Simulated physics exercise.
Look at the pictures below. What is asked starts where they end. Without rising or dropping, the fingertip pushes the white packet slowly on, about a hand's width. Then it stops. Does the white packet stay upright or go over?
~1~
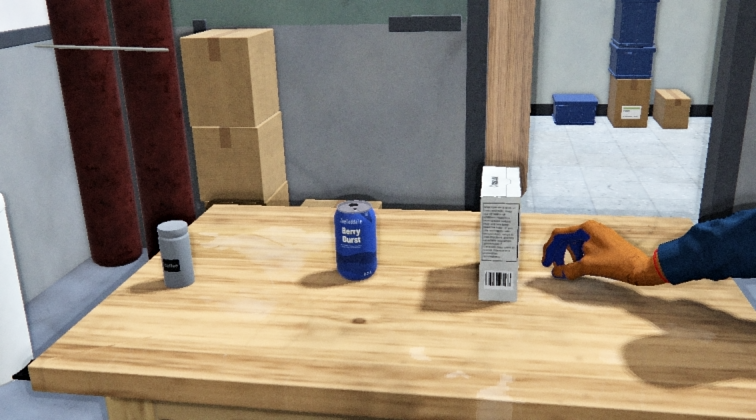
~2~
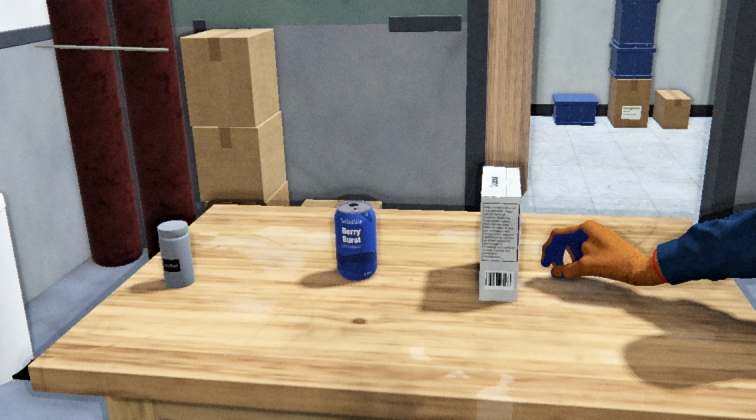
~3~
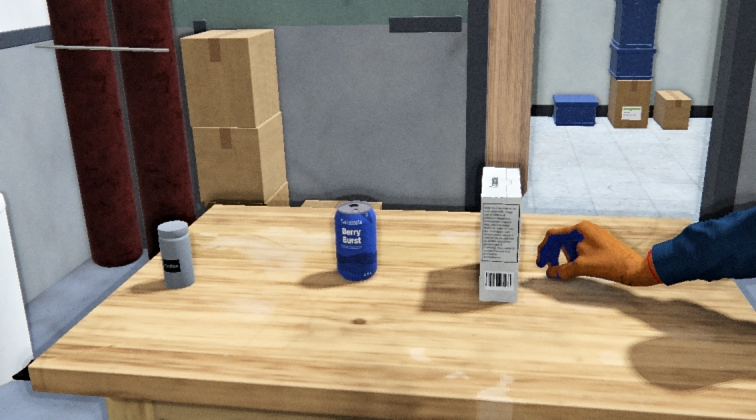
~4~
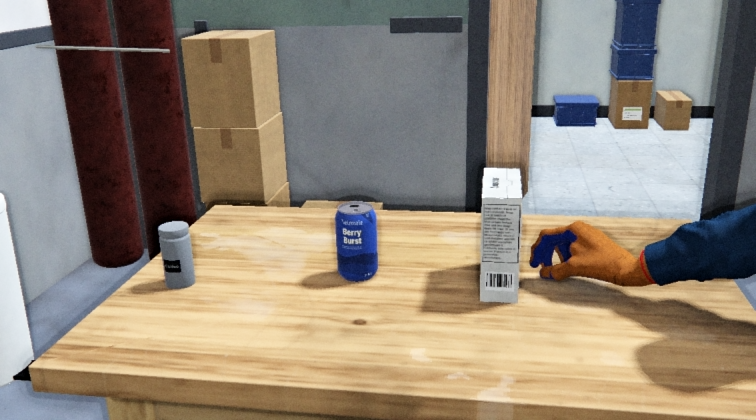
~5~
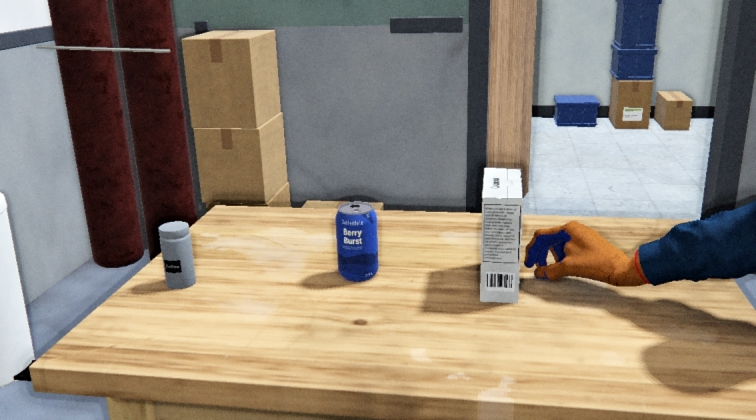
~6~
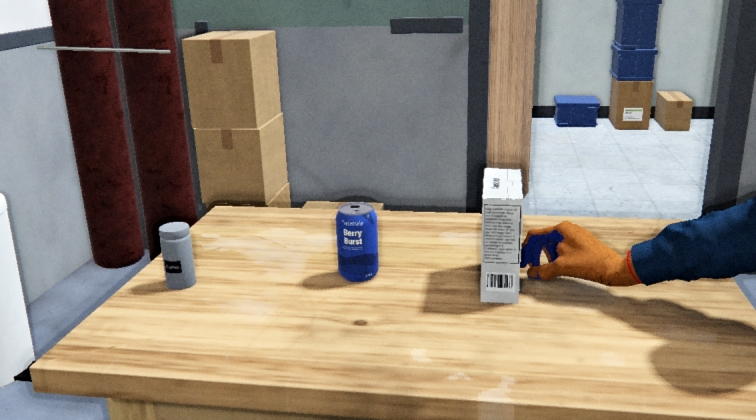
Basically it stays erect here.
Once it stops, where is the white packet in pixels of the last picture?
The object ends up somewhere near (423, 231).
Then, 0.30 s later than the last frame, white packet moved a little near (483, 233).
Then, 0.60 s later than the last frame, white packet moved a little near (461, 232).
Then, 0.80 s later than the last frame, white packet moved a little near (448, 232).
Then, 1.10 s later than the last frame, white packet moved about its own width near (426, 231).
When it is over, moved from the start, white packet. End places, in pixels of the last picture, white packet near (423, 231).
